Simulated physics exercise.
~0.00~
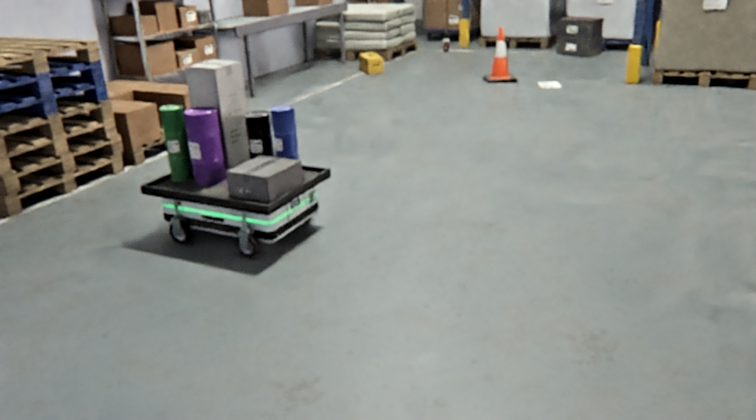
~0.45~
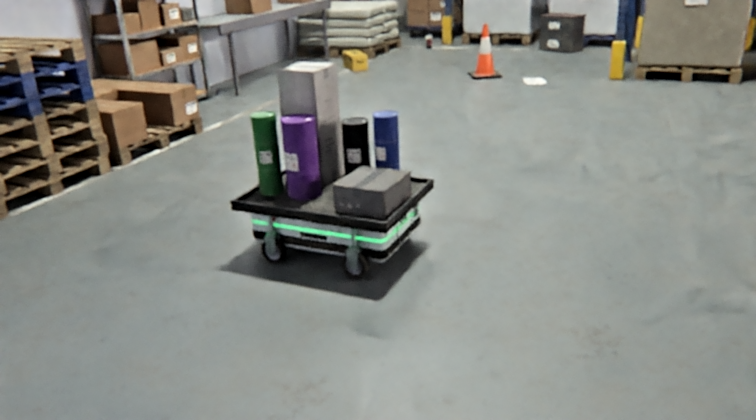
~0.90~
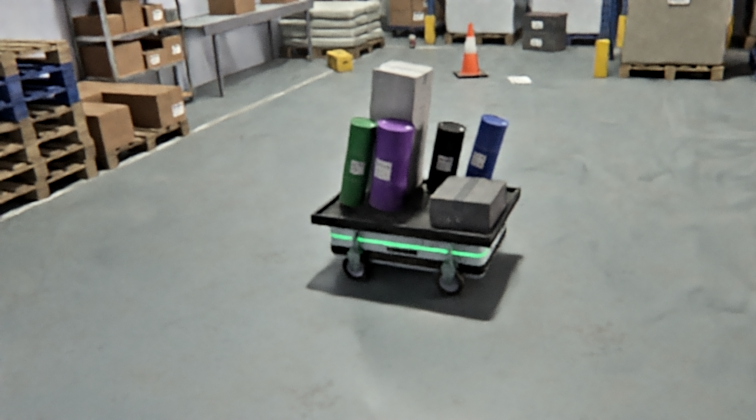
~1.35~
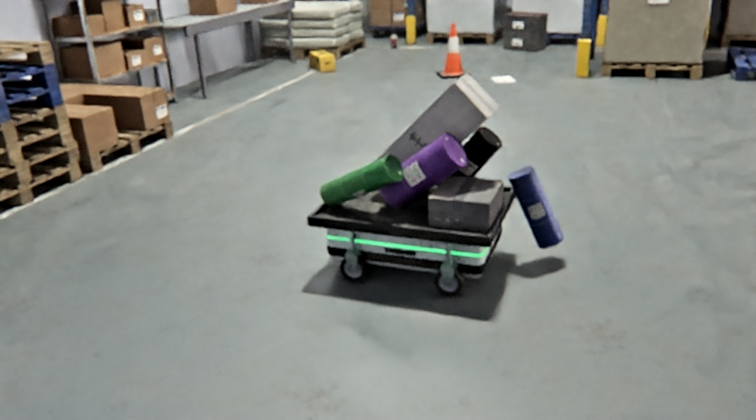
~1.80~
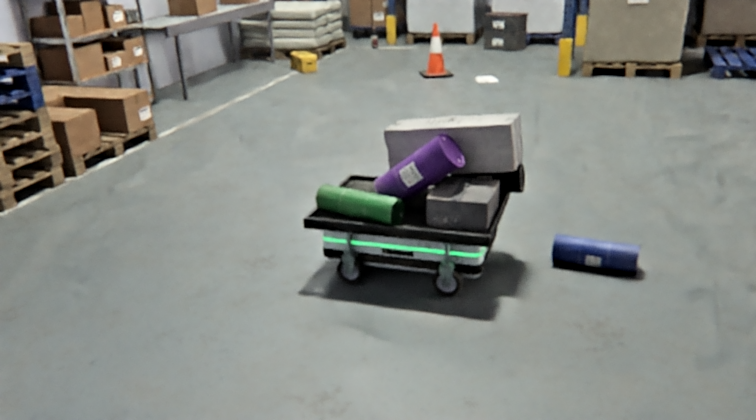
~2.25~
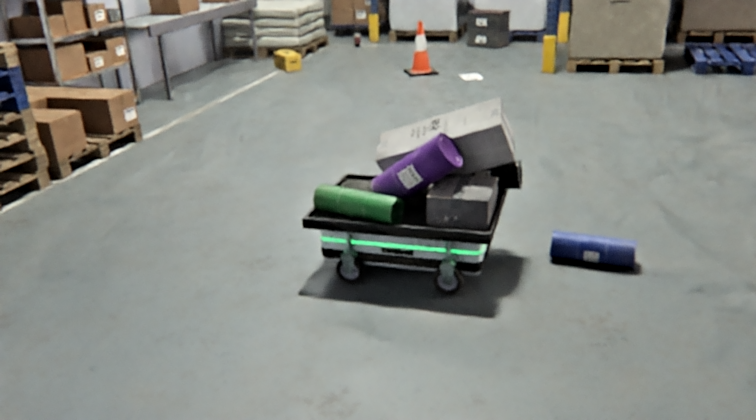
A low robot cart with a black deck and a glowing green strip rolls across a grey warehouse floor, seen from slightly above, with pallets and shelves at left and an orange cone behind. It carries a tall white box, green, purple, black and blue canisters, and a low grey parcel. The cart moves right and nearer, then stops, and the tall load tips rightward. The blue canister drops off the right side while the others topple. Finally, blue lies on the floor, the green, purple and black canisters and white box lie tipped on the deck, and the parcel stays in place.
